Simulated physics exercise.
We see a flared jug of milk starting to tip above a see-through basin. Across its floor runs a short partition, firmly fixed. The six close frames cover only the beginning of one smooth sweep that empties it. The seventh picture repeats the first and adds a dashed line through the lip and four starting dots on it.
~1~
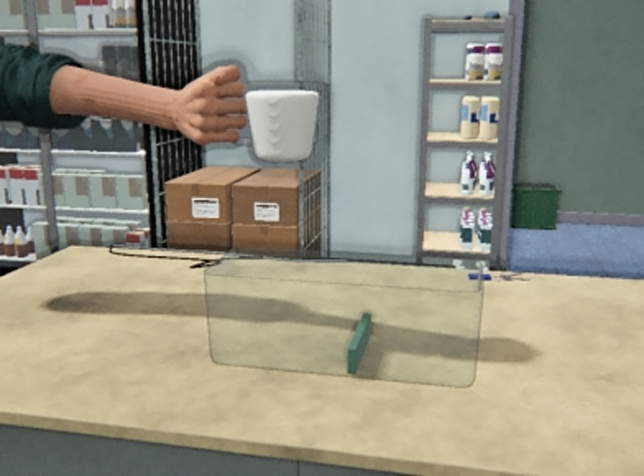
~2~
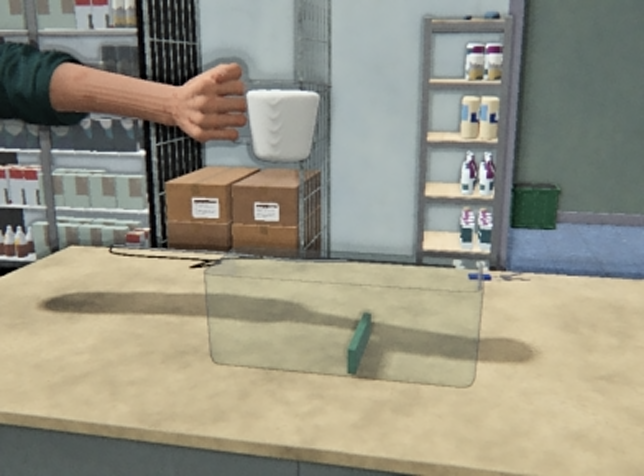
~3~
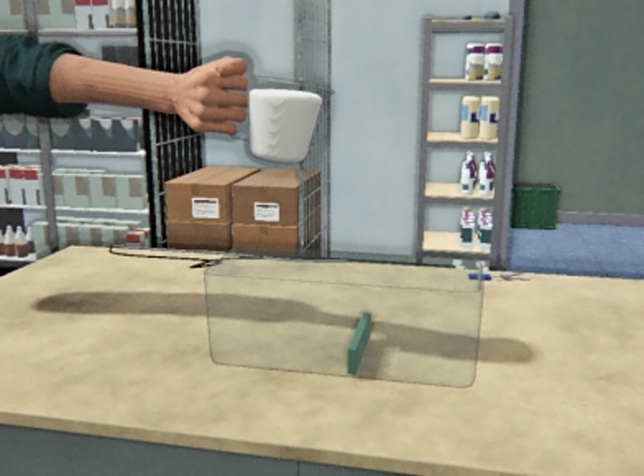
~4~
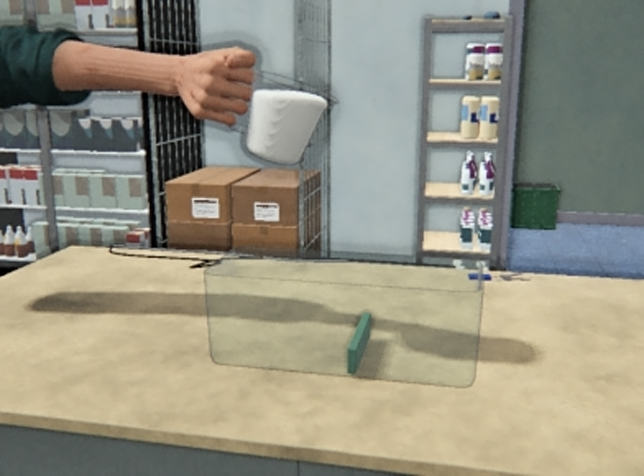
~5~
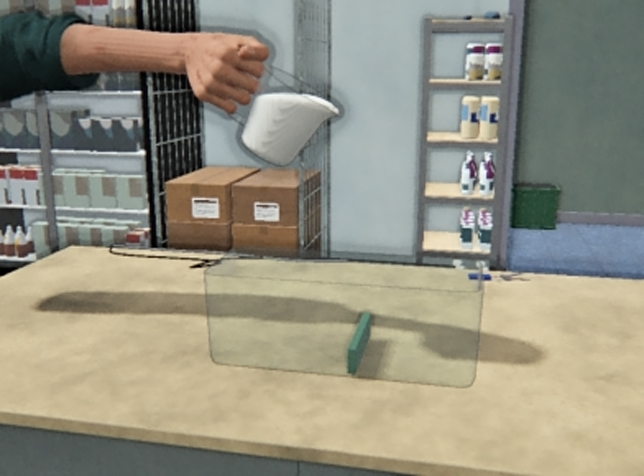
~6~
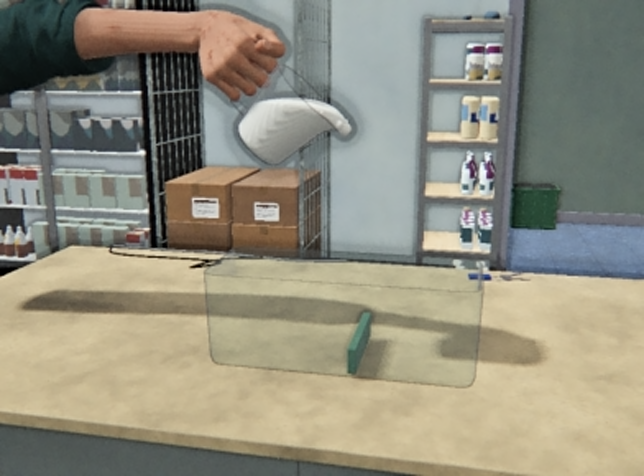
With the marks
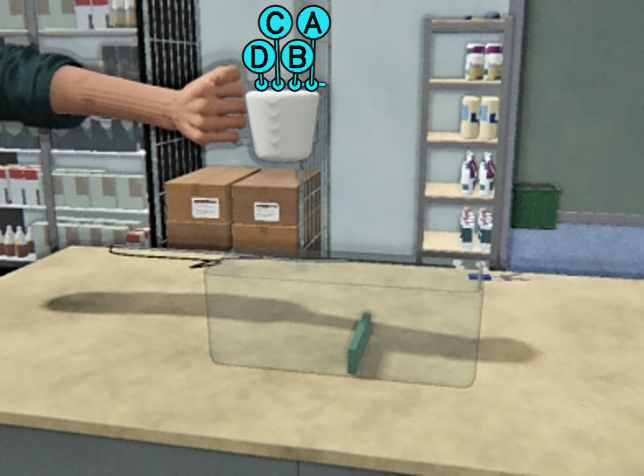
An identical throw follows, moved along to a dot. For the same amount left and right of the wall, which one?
A works best here.
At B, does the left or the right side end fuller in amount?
The left side.
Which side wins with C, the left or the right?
The left side.
On the marked copy, A at (311, 84); B at (294, 84); C at (278, 84); D at (261, 84).
With A, about 54 % ends left of the wall and 44 % right of it.
With B, about 76 % ends left of the wall and 20 % right of it; 4 % is lost outside.
With C, about 83 % ends left of the wall and 9 % right of it; 8 % is lost outside.
With D, about 83 % ends left of the wall and 11 % right of it; 6 % is lost outside.
